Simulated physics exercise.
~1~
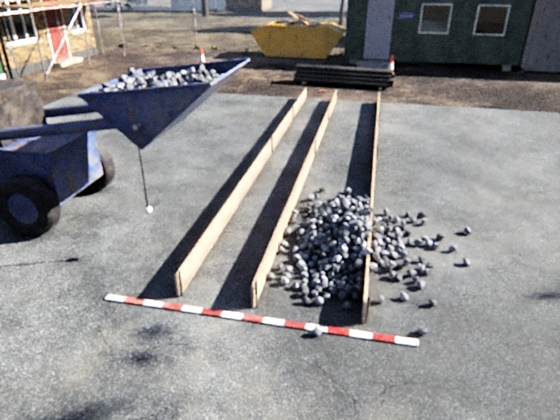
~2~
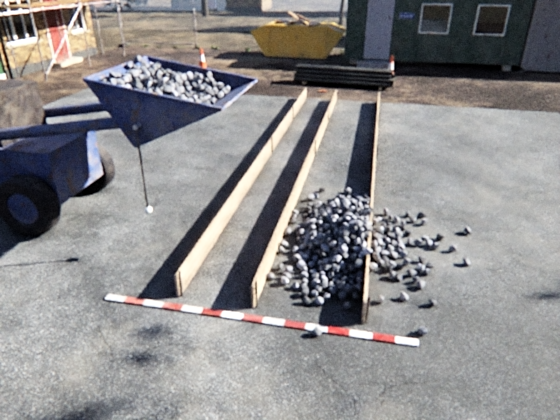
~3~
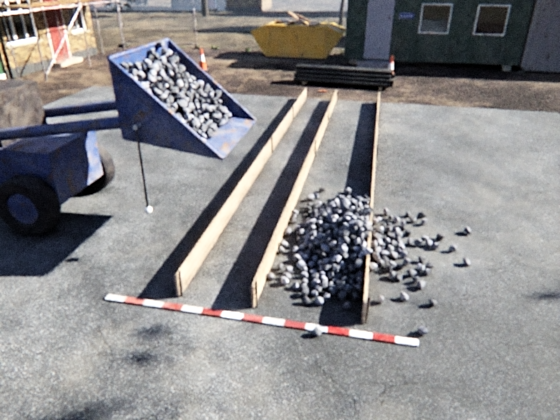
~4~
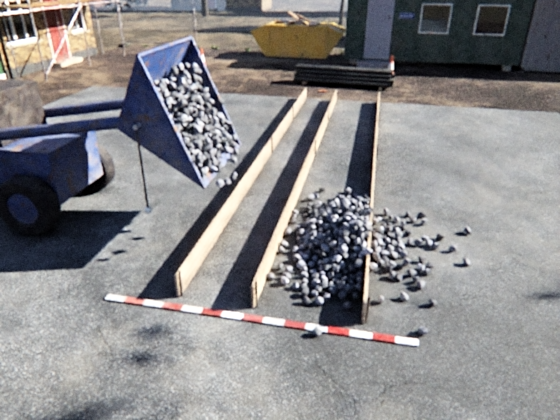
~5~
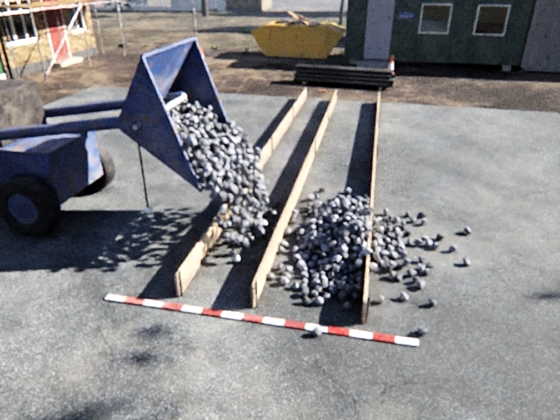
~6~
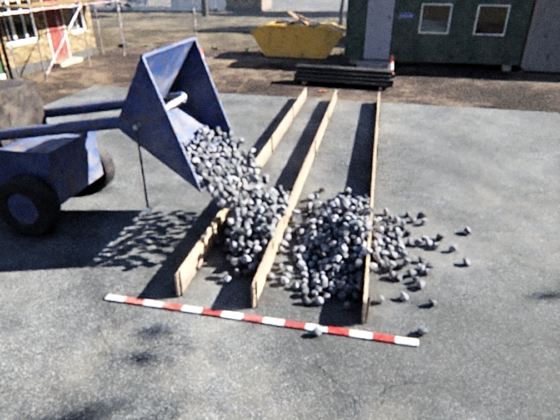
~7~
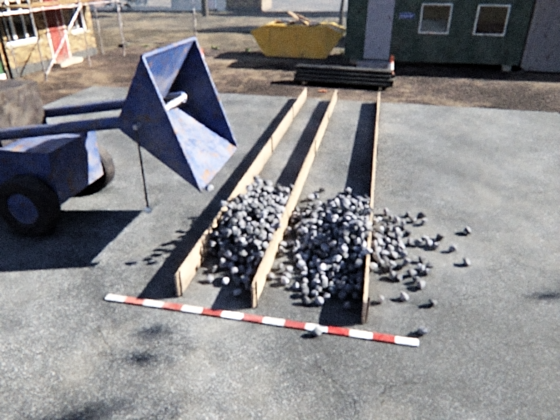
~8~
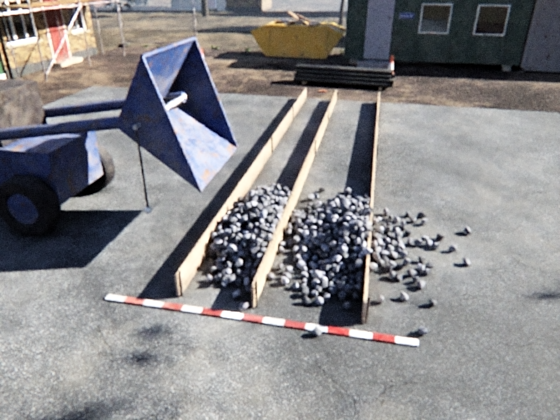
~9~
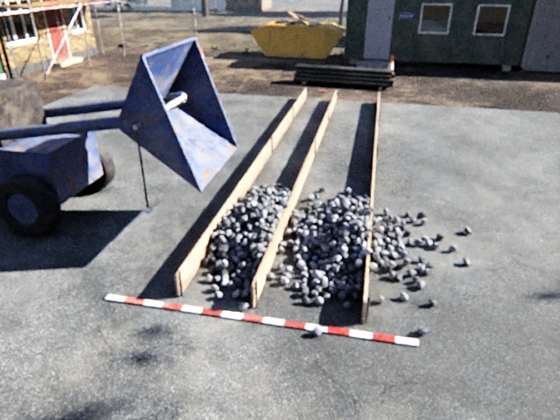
A blue bucket full of grey stones, held on arms from a wheeled blue machine, stands at the left of a sunlit paved yard, seen from above. Three long wooden planks run away from a red and white staff, with an earlier heap of stones around the right-hand plank, and a yellow skip and green building sit behind. The bucket tips steadily to the right until its stones begin to slide over the lip. They pour down between the left and middle planks and pile up. The emptied bucket stays tilted, and the two heaps lie still, separated by the middle plank.
